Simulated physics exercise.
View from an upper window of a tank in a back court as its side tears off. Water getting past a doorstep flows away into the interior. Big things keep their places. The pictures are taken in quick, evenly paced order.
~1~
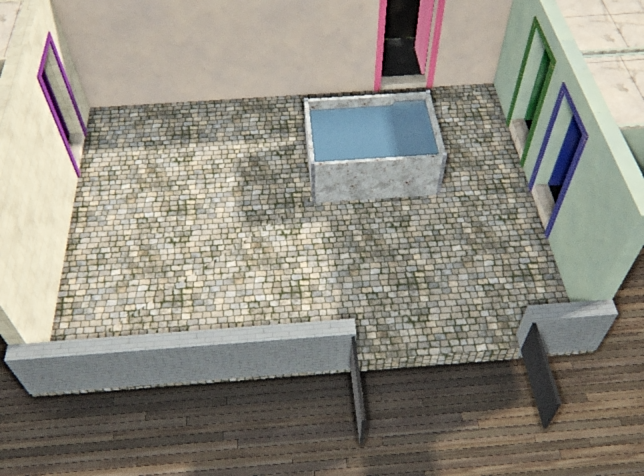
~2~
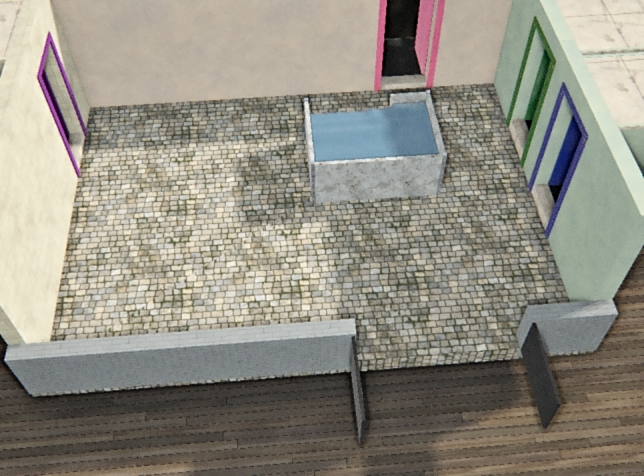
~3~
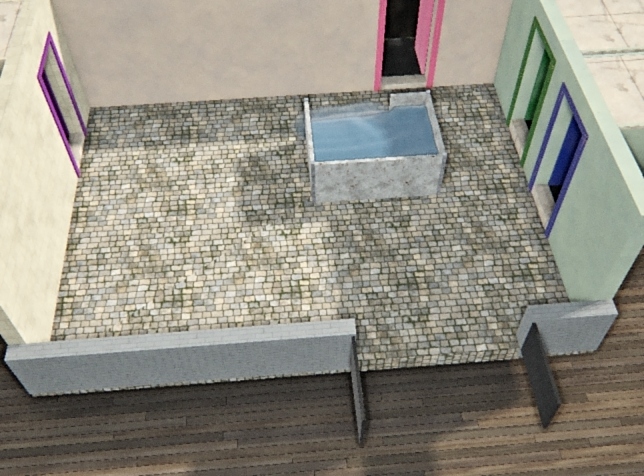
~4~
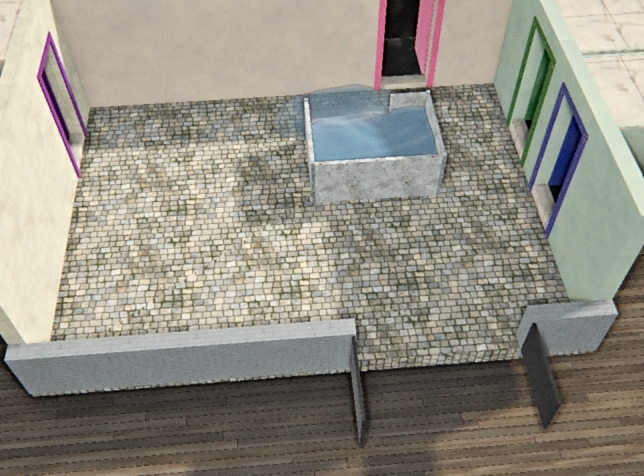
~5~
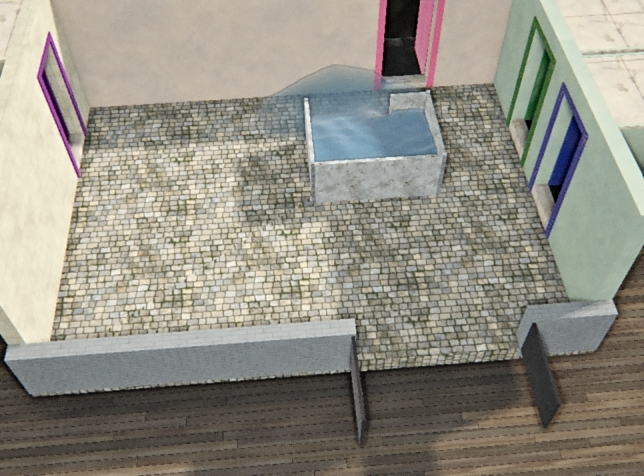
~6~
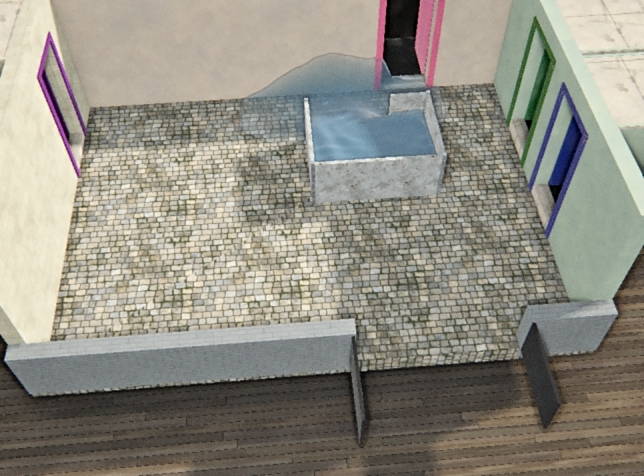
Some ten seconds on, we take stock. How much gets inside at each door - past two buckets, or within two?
My prediction: The green door never tops two buckets; the purple door tops two buckets; the blue door never tops two buckets; the pink door tops two buckets.
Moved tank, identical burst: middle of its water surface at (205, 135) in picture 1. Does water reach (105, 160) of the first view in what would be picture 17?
Submerged.
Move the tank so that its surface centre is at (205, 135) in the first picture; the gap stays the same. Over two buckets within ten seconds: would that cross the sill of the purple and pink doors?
Purple door tops it, pink door misses it.
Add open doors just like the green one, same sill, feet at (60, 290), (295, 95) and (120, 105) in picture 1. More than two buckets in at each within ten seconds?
Result, in listed order - misses the mark, beats the mark, misses the mark.
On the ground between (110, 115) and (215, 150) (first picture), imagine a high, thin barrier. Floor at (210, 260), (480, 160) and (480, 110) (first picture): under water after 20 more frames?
Results in order: Swamped / swamped / swamped.
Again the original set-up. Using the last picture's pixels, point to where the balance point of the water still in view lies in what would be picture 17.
My guess is about (326, 135).
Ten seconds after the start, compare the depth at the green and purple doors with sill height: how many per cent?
Readings, in sequence: 20 percent and 30 percent.
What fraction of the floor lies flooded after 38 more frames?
About 75 per cent.
A moment on, water covers 15 % of the floor; the green door not reached, the purple door not reached, the blue door not reached, the pink door over two buckets in.
Next, water covers 35 % of the floor; the green door wet at the sill, nothing in, the purple door under two buckets in, the blue door not reached, the pink door over two buckets in.
Then, water covers 55 % of the floor; the green door wet at the sill, nothing in, the purple door over two buckets in, the blue door wet at the sill, nothing in, the pink door over two buckets in.
Later, water covers 75 % of the floor; the green door wet at the sill, nothing in, the purple door far over two buckets in, the blue door wet at the sill, nothing in, the pink door over two buckets in.
In the end, water covers 90 % of the floor; the green door wet at the sill, nothing in, the purple door far over two buckets in, the blue door wet at the sill, nothing in, the pink door over two buckets in.
